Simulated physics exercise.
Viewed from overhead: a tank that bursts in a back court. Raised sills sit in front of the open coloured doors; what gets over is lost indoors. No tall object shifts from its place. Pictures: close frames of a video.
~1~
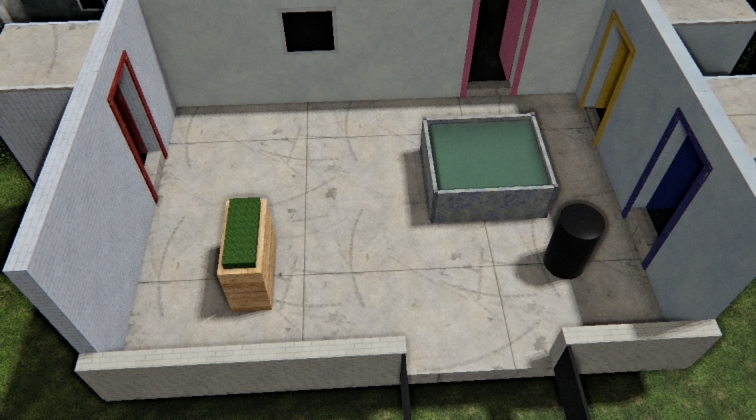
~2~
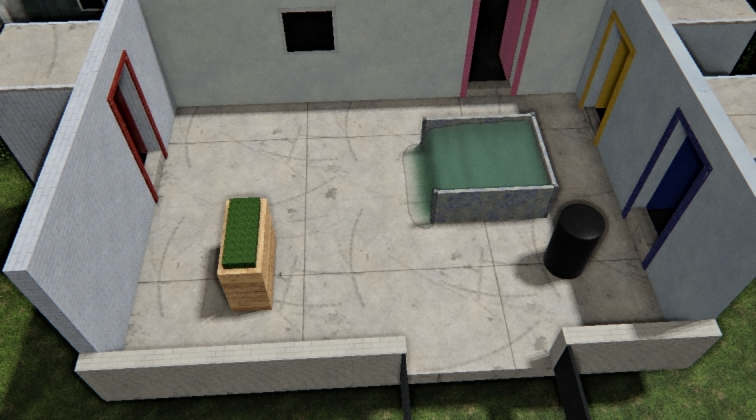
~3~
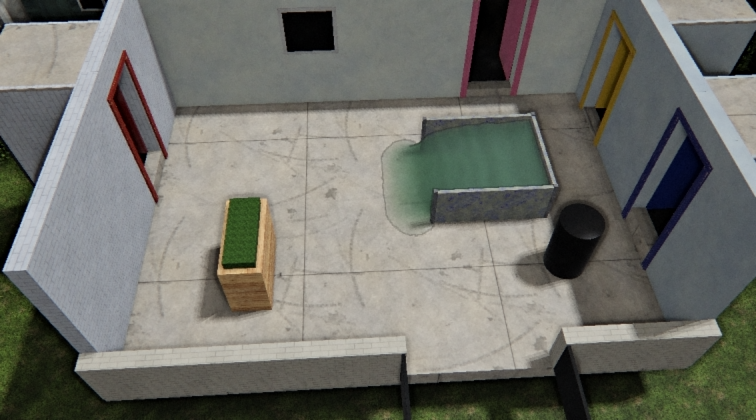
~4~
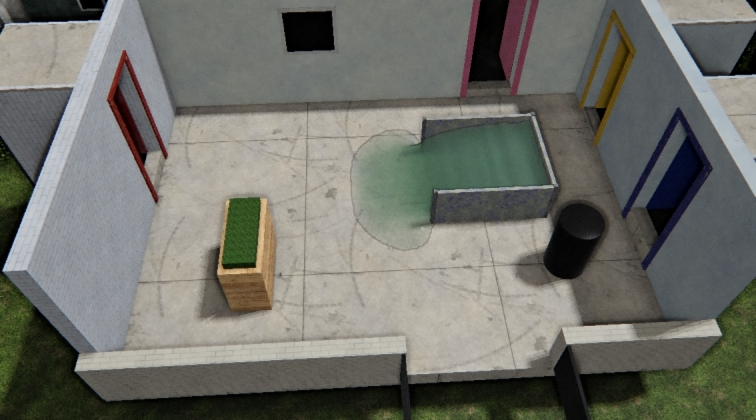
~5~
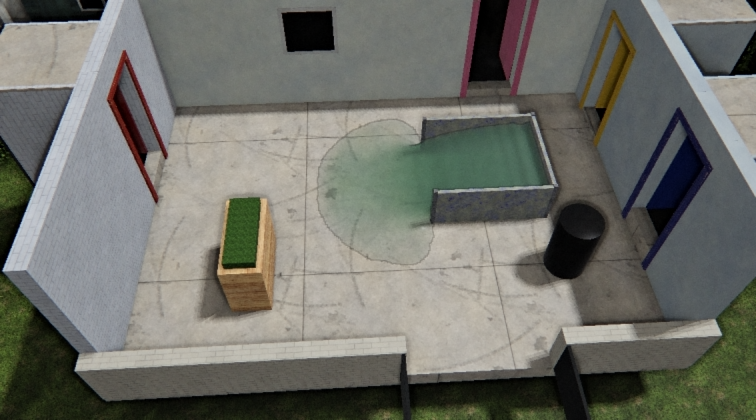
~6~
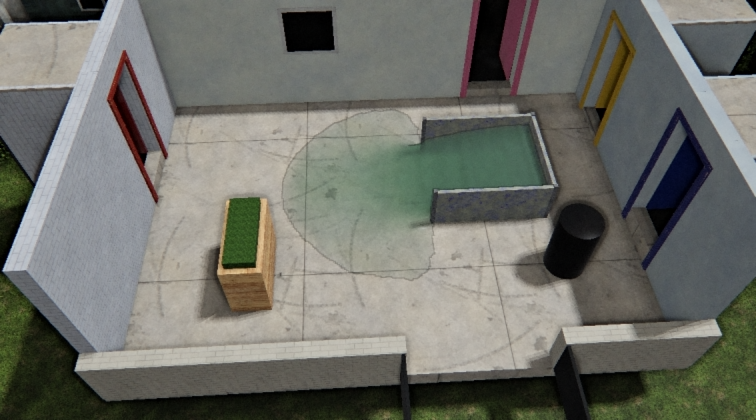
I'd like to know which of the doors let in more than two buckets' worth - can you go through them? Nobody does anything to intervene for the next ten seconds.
Sure: The pink door does not; the blue door does not; the red door does not; the yellow door does not.
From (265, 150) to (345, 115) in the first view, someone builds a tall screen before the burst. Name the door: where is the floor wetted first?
I'd pick the one in red.
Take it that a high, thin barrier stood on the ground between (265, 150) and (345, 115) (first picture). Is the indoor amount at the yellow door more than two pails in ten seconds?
I'd say yellow remains short.
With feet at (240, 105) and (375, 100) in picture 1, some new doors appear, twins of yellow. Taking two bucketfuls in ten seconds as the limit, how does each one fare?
One after the other: Floods, keeps below it.
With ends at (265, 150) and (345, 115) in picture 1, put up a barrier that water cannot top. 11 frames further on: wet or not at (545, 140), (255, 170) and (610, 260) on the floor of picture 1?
In order: Untouched, soaked, untouched.
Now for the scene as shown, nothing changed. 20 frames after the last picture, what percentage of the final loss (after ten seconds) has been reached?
Approximately 0 %.
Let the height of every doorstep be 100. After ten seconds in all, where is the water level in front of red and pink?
Approx. 20 % followed by 20 %.
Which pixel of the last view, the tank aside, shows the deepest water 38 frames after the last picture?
It will be deepest around (119, 374).
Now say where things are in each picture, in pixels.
In the first frame, still water in the tank at (486, 154).
In the second frame, water pours out at (429, 176) and has run to (418, 147).
In the third frame, water pours out at (429, 177) and has run to (396, 146).
In the fourth frame, water pours out at (429, 178) and has run to (376, 139).
In the fifth frame, the front is at (325, 168), out from the gap at (429, 178).
In the sixth frame, the front is at (287, 182), out from the gap at (429, 178).
A moment on, water covers 40 % of the floor; the pink door not reached, the blue door not reached, the red door wet at the sill, nothing in, the yellow door not reached.
Next, water covers 45 % of the floor; the pink door not reached, the blue door not reached, the red door wet at the sill, nothing in, the yellow door not reached.
Then, water covers 55 % of the floor; the pink door not reached, the blue door not reached, the red door wet at the sill, nothing in, the yellow door not reached.
Later, water covers 65 % of the floor; the pink door not reached, the blue door not reached, the red door wet at the sill, nothing in, the yellow door not reached.
In the end, water covers 95 % of the floor; the pink door wet at the sill, nothing in, the blue door wet at the sill, nothing in, the red door wet at the sill, nothing in, the yellow door under two buckets in.
